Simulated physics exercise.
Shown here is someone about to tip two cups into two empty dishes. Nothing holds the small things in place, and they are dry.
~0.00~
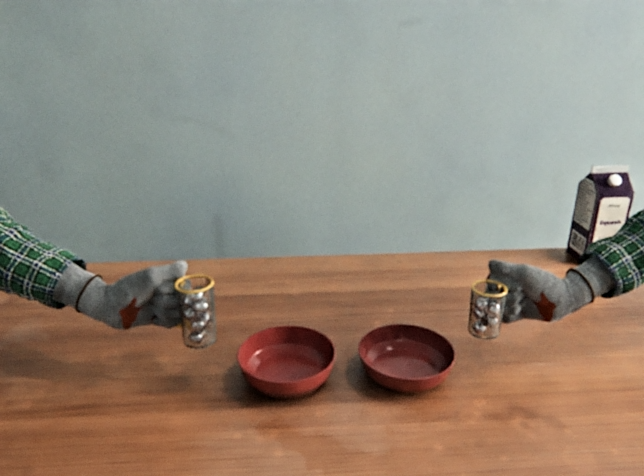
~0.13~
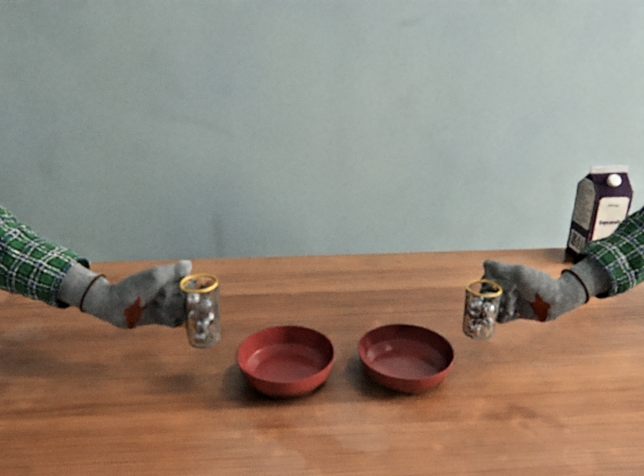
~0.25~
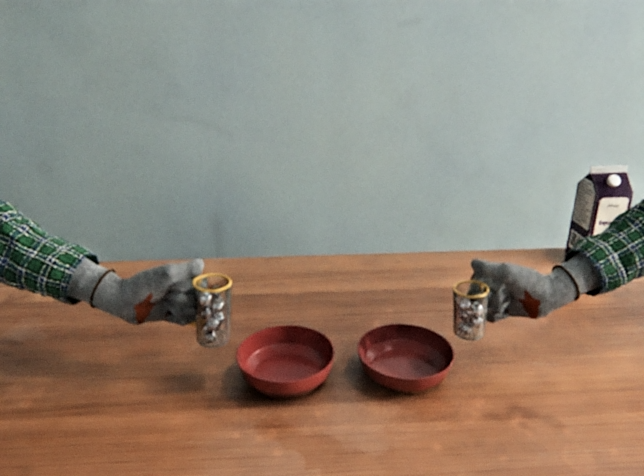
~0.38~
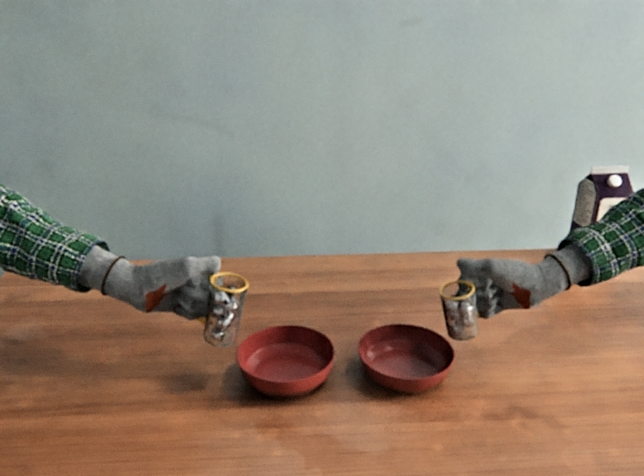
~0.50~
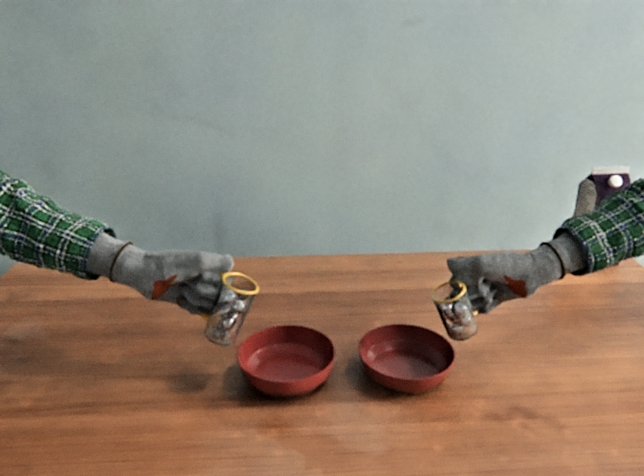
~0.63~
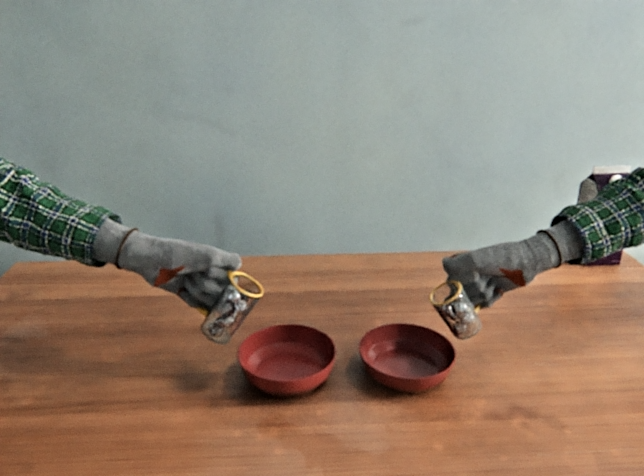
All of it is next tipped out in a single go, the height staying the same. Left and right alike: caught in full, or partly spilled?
In order: On the left the dish does not spill, right does not spill.
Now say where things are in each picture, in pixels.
The first picture shows left dish (287, 385), empty; left cup (197, 312), holding steel balls, just above its dish; right dish (417, 382), empty; right cup (486, 310), holding steel balls, just above its dish.
The second picture shows left cup (202, 312), upright; right cup (481, 310), upright.
The third picture shows left cup (213, 311), tipped 3°; right cup (470, 311), tipped 3°.
The fourth picture shows left cup (225, 310), tipped 12°; right cup (460, 311), tipped 12°.
The fifth picture shows left cup (230, 310), tipped 22°; right cup (455, 312), tipped 22°.
The sixth picture shows left dish (288, 384); left cup (231, 309), tipped 32°; right dish (417, 381); right cup (456, 311), tipped 32°.
By 1.14 s, left, every one still in the cup; right, every one still in the cup.
By 1.58 s, left, roughly two thirds still in the cup, roughly a quarter in the dish, about a tenth in the air; right, the larger part still in the cup, about a tenth in the dish.
By 1.96 s, left, every one in the dish; right, every one in the dish.
When it is over (2.9 s), left, every one in the dish, not one outside the dish; right, every one in the dish, not one outside the dish.
